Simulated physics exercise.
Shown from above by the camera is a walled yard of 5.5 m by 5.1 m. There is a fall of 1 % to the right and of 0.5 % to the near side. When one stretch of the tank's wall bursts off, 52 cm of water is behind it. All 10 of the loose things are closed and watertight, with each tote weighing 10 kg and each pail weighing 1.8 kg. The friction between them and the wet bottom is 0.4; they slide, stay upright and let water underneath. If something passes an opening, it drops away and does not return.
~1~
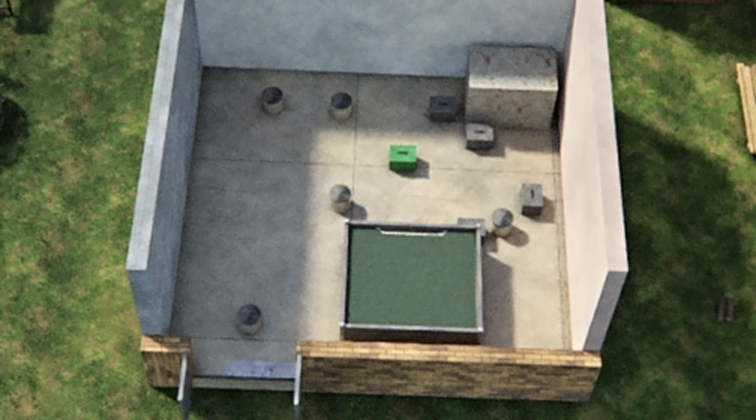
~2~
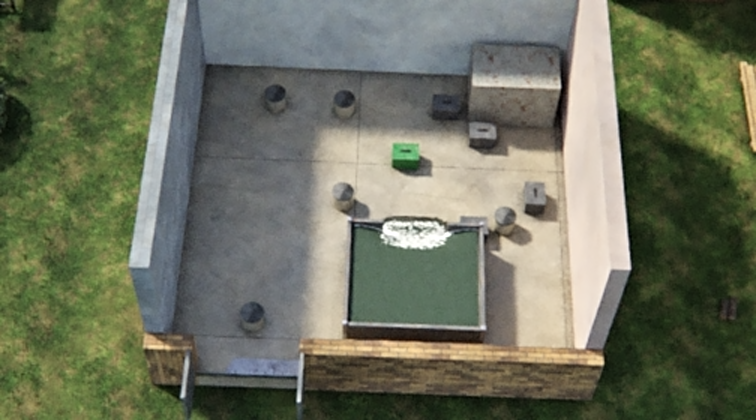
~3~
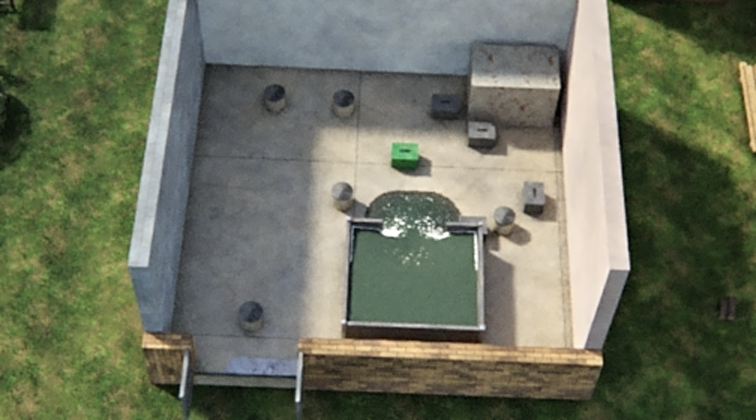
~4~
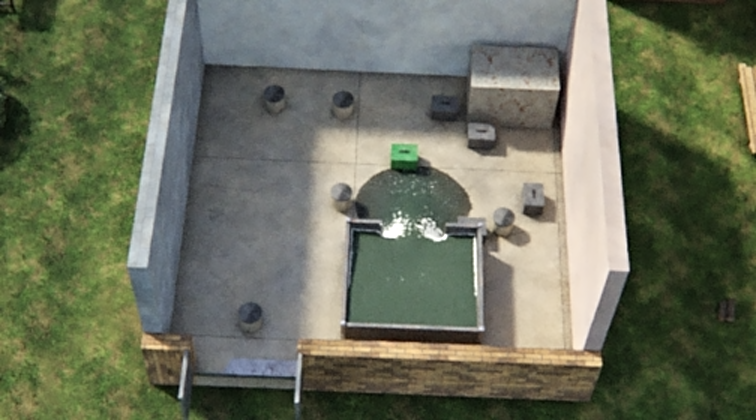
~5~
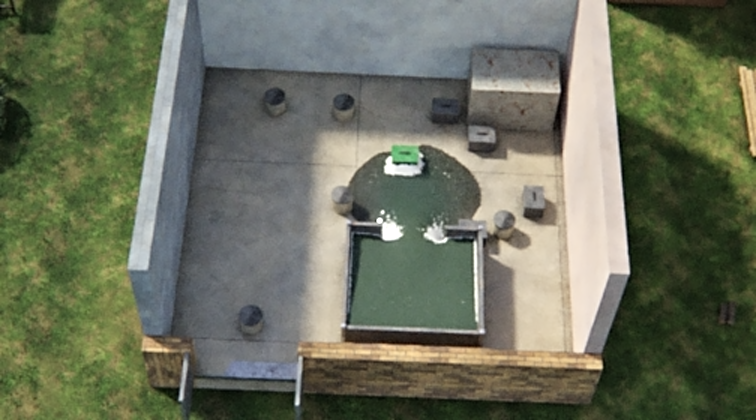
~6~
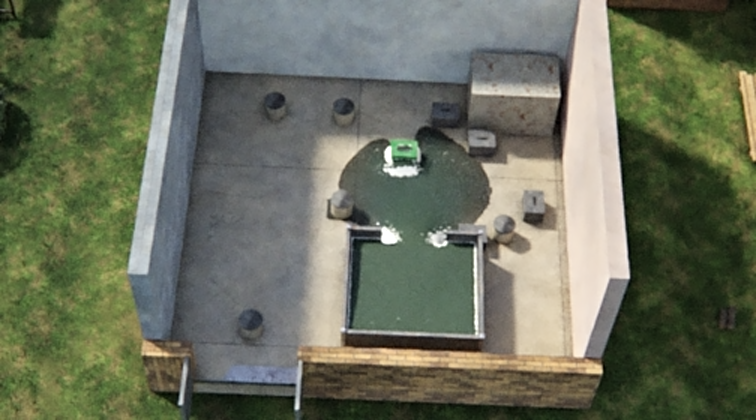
Green water bursting through the far side of a tank in a walled yard, spreading across paving and surging around a green tote.
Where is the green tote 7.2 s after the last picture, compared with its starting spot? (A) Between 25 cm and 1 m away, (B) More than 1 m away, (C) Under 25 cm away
(B) More than 1 m away.
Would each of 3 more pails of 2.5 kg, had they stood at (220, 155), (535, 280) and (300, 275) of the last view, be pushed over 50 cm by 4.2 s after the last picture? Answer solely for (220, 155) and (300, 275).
In the order asked: Clear of the mark; shy of the mark.
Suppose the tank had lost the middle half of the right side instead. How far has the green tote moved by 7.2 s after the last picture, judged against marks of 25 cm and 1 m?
The green tote drifts a bit.
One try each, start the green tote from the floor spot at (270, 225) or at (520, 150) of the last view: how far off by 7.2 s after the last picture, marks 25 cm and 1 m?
Results, in order: Essentially stationary, then borne far off.
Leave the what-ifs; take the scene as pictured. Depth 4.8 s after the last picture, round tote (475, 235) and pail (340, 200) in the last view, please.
Depths: Near 4 cm, then near 1 cm.
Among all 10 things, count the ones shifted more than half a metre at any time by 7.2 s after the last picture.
The total is 8.
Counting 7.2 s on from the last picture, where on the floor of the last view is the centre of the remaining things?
Close to pixel (383, 280).
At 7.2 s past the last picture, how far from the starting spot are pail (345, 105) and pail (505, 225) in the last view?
The first ends 400 cm from its start, the second 200 cm.
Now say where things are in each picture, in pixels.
The first picture shows the green tote at (403, 153), on the bottom; water covers 2.9 m2; 0 of 10 have shifted.
The second picture shows the green tote at (406, 151), on the bottom; water covers 3.3 m2; 0 of 10 have shifted.
The third picture shows the green tote at (405, 151) rests on the ground; water covers 3.9 m2; 0 of 10 have shifted.
The fourth picture shows the green tote at (404, 152), on the bottom; 4.6 m2 under water; 0 of 10 have shifted.
The fifth picture shows the green tote at (405, 153) rests on the ground; 5.4 m2 under water; 0 of 10 have shifted.
The sixth picture shows the green tote at (404, 148), on the bottom, 20 cm from its start; 6.3 m2 under water; 1 of 10 have shifted.
Then, 0.9 s after the last picture the green tote is near (401, 79), 1.5 m from its start, aground; 0 of 10 are out; 1 afloat.
Then, 2.8 s after the last picture the green tote is near (306, 95), 1.9 m from its start, afloat; 0 of 10 are out; 5 afloat.
Then, 4.8 s after the last picture the green tote is near (247, 133), 2.4 m from its start, afloat; 0 of 10 are out; 3 afloat.
Then, 7.2 s after the last picture the green tote is near (256, 191), 2.3 m from its start, aground; 0 of 10 are out; 3 afloat.
